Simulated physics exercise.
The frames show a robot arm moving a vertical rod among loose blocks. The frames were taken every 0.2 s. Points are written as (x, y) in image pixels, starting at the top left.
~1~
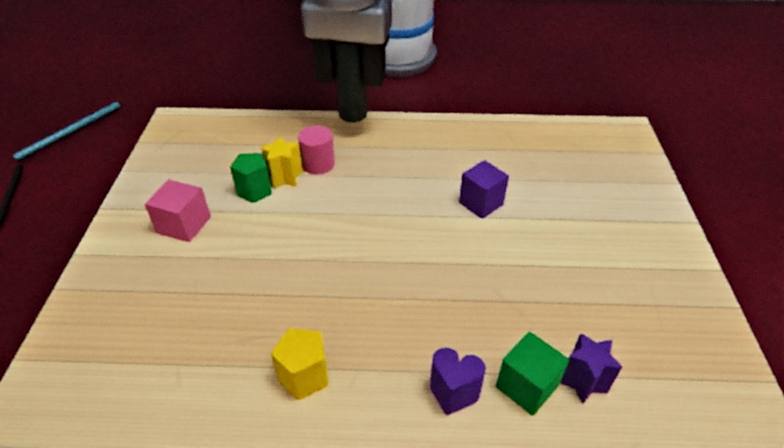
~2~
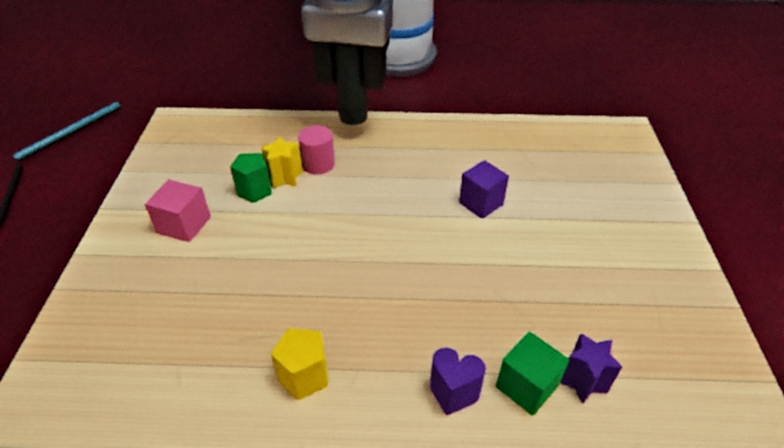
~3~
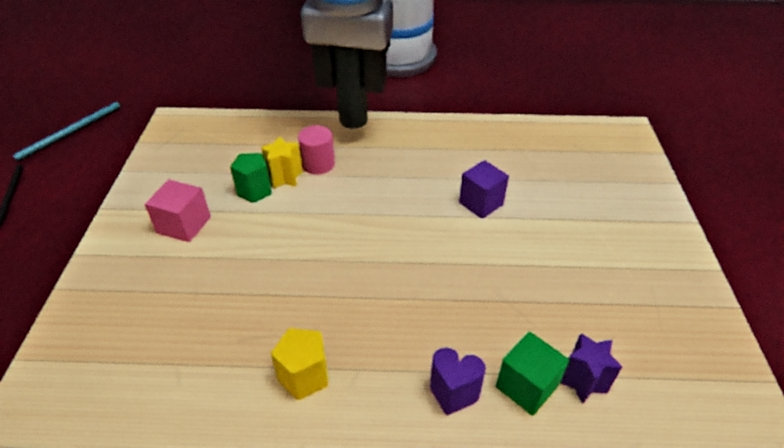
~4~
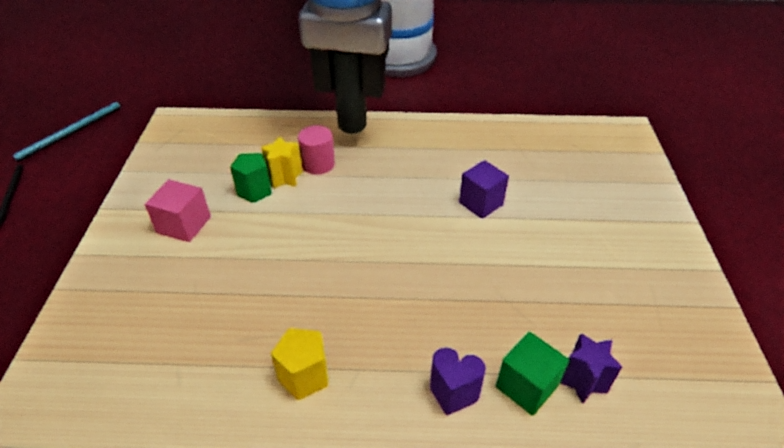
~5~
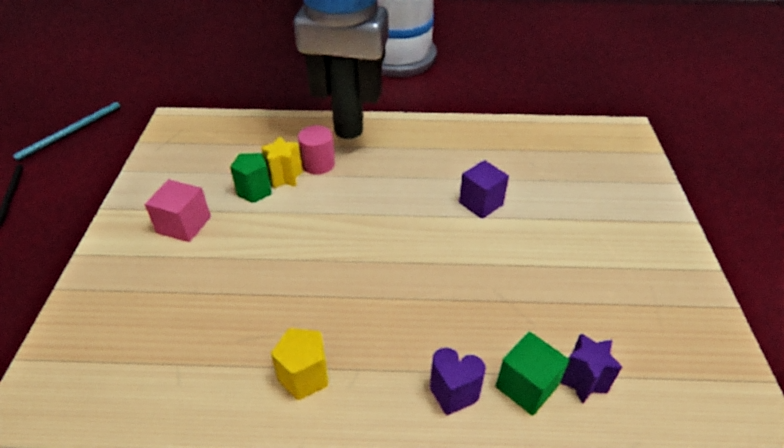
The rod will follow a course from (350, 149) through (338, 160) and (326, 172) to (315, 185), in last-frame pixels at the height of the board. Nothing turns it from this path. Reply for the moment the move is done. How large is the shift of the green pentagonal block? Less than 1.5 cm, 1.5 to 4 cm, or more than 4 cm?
It slides somewhere between 1.5 and 4 cm.
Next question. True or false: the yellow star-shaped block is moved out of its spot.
That claim is true.
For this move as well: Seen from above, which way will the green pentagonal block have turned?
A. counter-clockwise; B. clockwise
Choice A: Counter-clockwise.
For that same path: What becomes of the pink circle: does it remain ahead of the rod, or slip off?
It is gone from the front.
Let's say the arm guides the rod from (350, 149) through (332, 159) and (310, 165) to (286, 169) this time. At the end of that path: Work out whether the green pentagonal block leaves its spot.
That block slides.
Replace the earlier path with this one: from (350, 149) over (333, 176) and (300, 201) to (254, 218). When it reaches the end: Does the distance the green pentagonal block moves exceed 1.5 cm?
Answer: No.
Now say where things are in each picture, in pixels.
The first picture shows rod's lower end at (353, 115); green pentagonal block at (248, 162); yellow star-shaped block at (280, 148); pink circle at (315, 135).
The second picture shows rod at (354, 118); blocks still.
The third picture shows rod at (354, 121); blocks still.
The fourth picture shows rod at (352, 126); blocks still.
The fifth picture shows rod at (349, 131); green pentagonal block at (248, 162); yellow star-shaped block at (280, 148); pink circle at (315, 135).
What follows on the original path. Halfway along, rod at (331, 149); green pentagonal block at (240, 166); yellow star-shaped block at (263, 151), turned 25° anticlockwise; pink circle at (296, 142).
At the end, rod at (313, 168); green pentagonal block at (225, 169), turned 25° anticlockwise; yellow star-shaped block at (249, 151), turned 15° anticlockwise; pink circle at (281, 149).
